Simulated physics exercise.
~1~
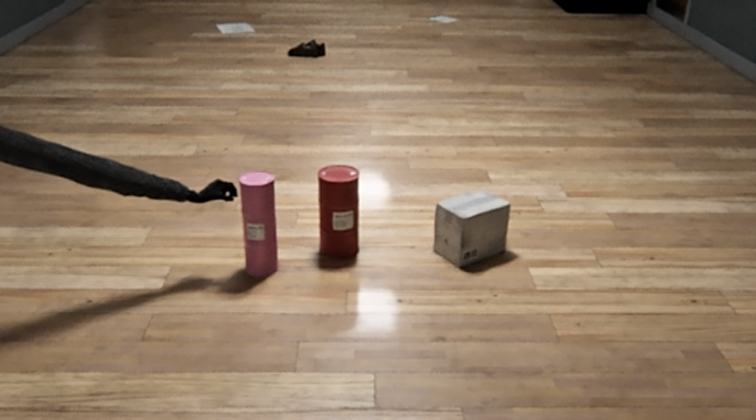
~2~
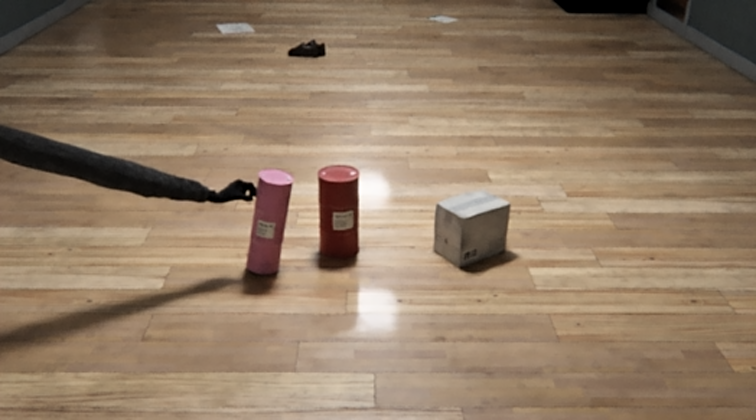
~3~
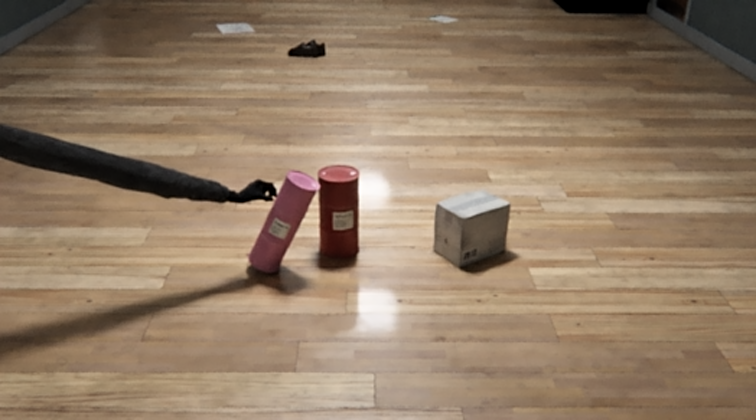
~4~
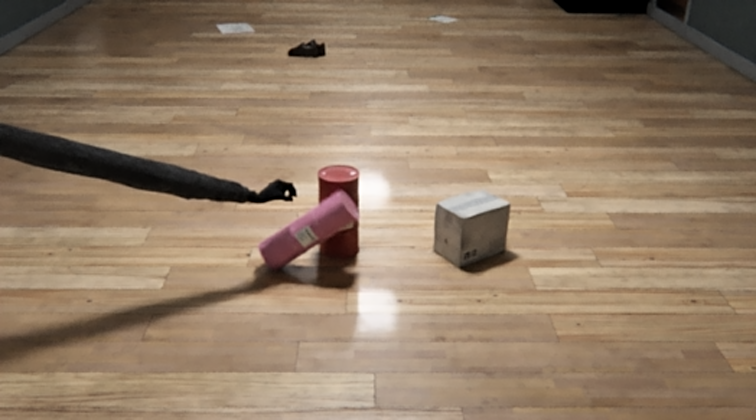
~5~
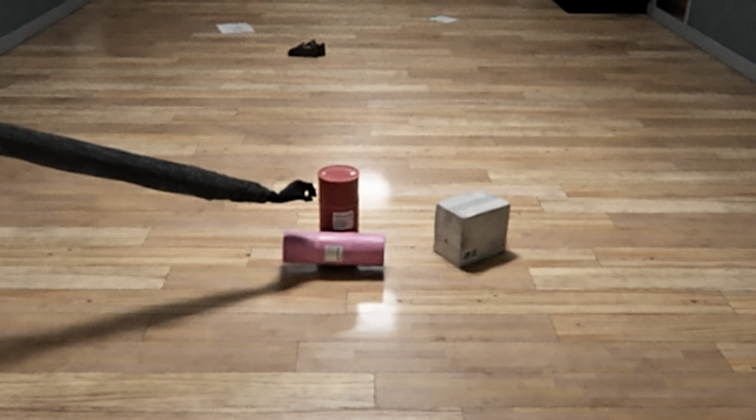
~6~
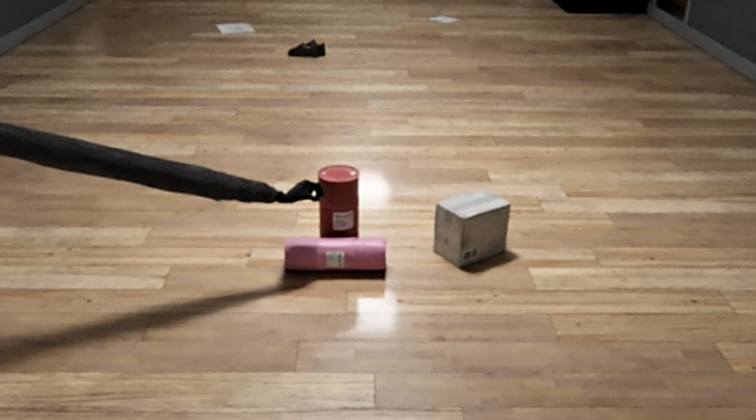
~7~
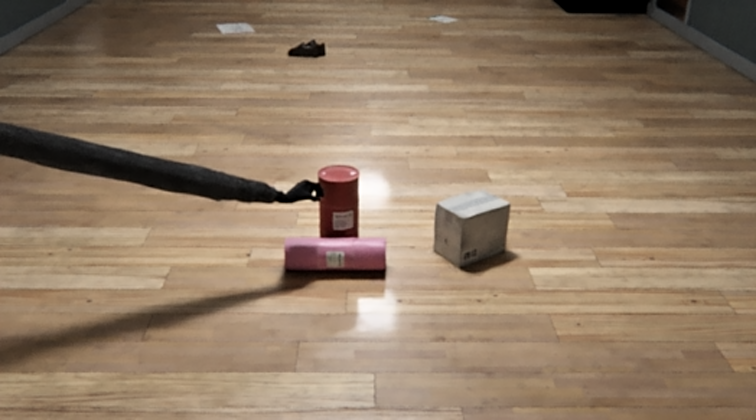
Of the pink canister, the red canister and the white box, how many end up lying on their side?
One of them ends up on its side, the pink canister, while the red canister and the white box stay upright.
